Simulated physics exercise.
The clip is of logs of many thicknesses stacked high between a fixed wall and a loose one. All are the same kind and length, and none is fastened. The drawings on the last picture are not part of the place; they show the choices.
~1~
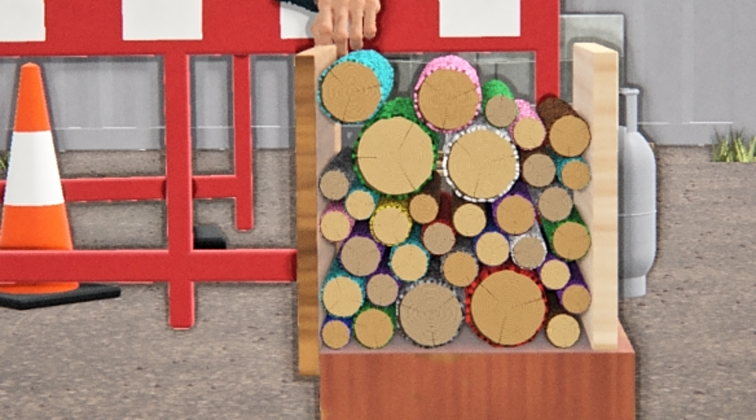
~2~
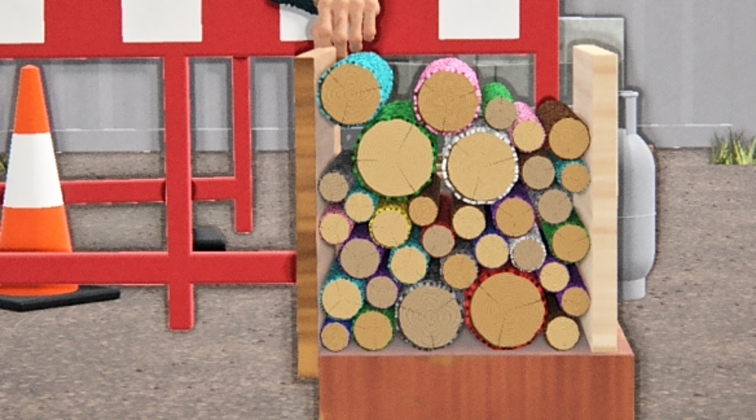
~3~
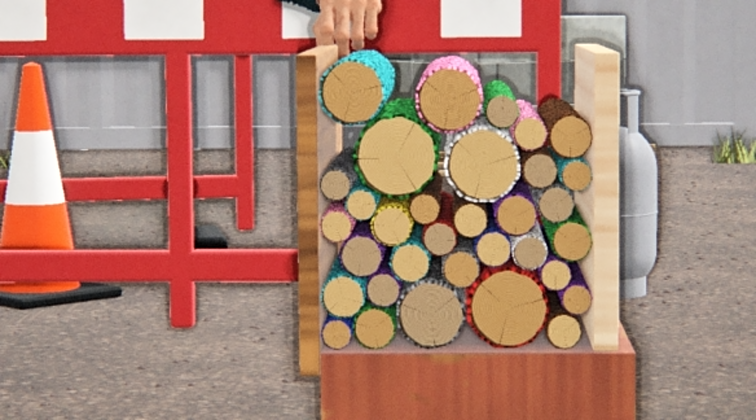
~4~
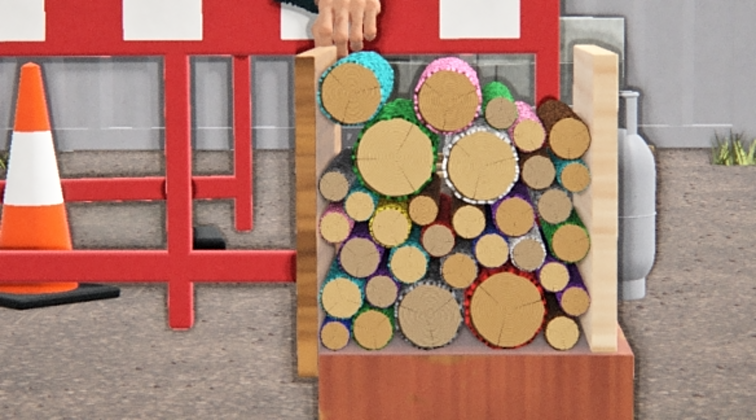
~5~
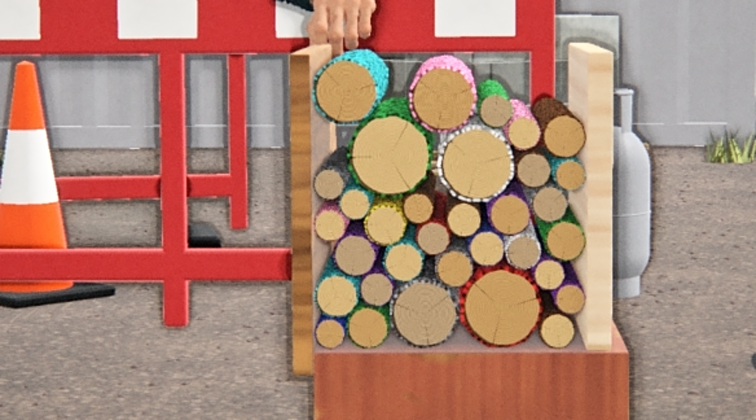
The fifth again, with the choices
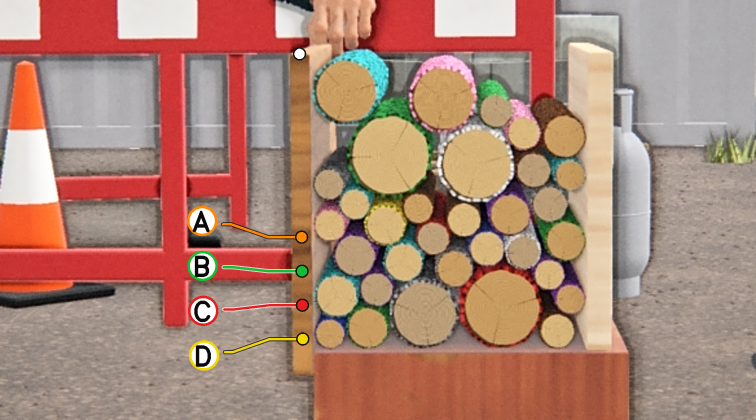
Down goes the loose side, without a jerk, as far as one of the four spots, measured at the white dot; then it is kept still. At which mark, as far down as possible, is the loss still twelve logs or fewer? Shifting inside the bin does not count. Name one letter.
Lower it to C and no more.
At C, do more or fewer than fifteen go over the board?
At C, fewer than fifteen.
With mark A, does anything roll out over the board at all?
Yes, at A.
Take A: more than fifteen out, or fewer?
It loses fewer than fifteen.
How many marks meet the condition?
The number is three.
On the marked copy, A at (301, 237); B at (302, 271); C at (302, 305); D at (303, 339); the white dot at (299, 54).
Taking C. A third of the way, top of the board (312, 157).
Two thirds of the way, top of the board (313, 273).
When it is over, top of the board (314, 304), about six out over the board.
As for the rest, A one out over the board; B about five out over the board; D more than twelve out over the board.
